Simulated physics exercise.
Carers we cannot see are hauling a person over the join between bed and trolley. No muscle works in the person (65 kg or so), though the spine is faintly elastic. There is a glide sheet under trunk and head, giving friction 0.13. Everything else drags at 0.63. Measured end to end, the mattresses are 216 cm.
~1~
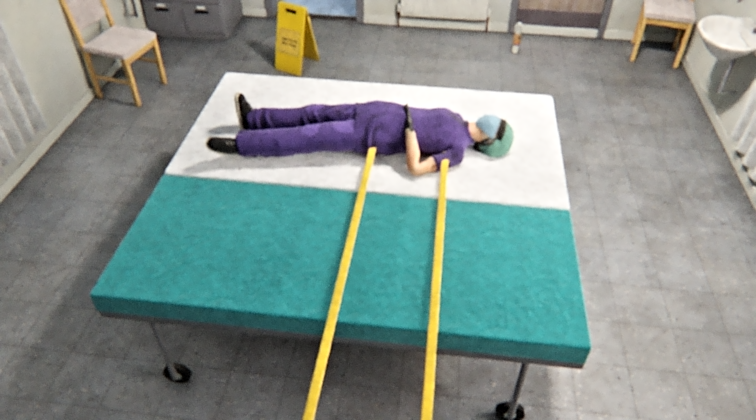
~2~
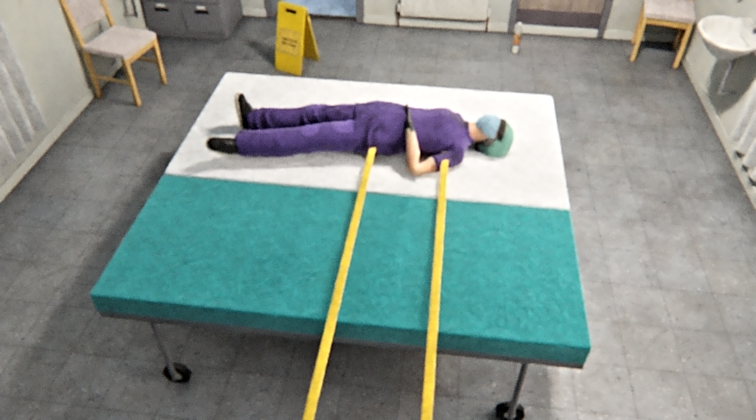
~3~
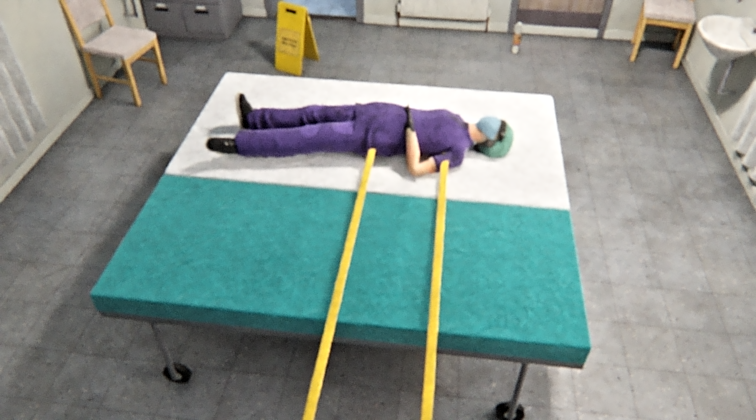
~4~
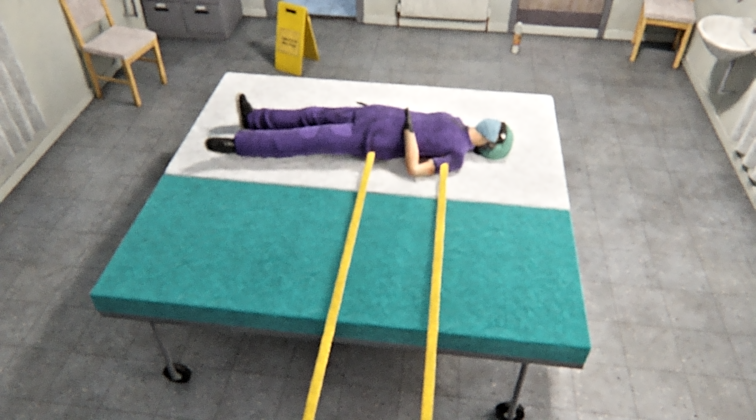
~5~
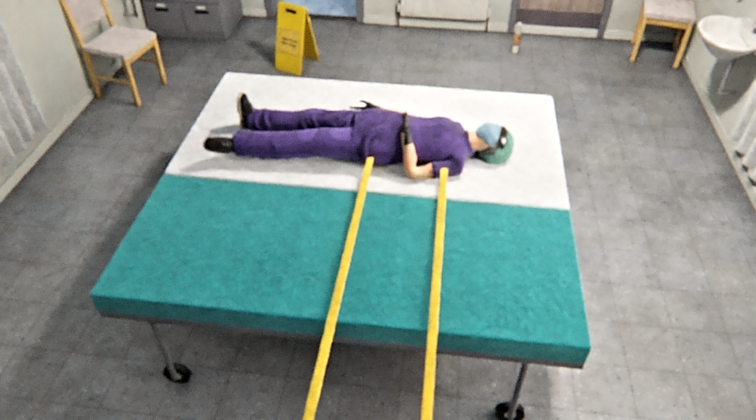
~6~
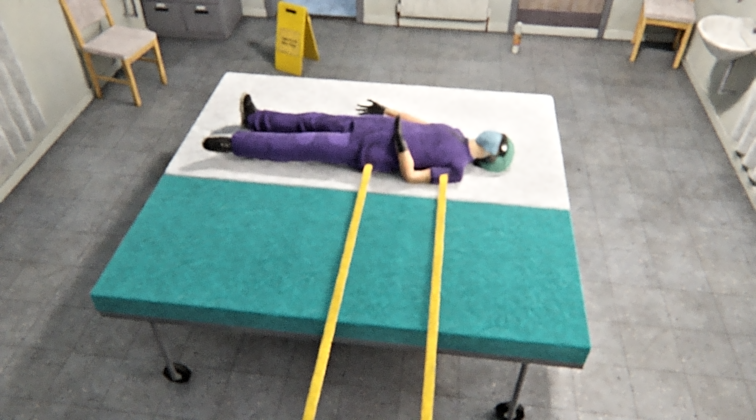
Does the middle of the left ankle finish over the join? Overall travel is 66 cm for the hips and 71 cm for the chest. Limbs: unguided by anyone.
No.
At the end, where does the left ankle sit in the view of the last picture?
End point, final frame: Around (259, 162).
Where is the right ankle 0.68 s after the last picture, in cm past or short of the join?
About 40 cm short.
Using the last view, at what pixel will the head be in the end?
I'd say about pixel (505, 229).
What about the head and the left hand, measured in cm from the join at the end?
Both go beyond the join - the head by 28 cm and the left hand by 40 cm.
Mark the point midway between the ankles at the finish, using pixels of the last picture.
My guess is somewhere near (273, 150).
Then, 0.18 s after the last picture the left ankle is 17 cm short of the join, near (239, 145) in the last picture's view.
Then, 0.68 s after the last picture the left ankle is 15 cm short of the join, near (250, 149) in the last picture's view.
Then, 1.18 s after the last picture the left ankle is 10 cm short of the join, near (259, 158) in the last picture's view; the right hand 46 cm short of the join.
At rest, head crosses the join; left hand crosses the join; right hand stops short of the join; left ankle stops short of the join; right ankle stops short of the join; right knee stops short of the join.
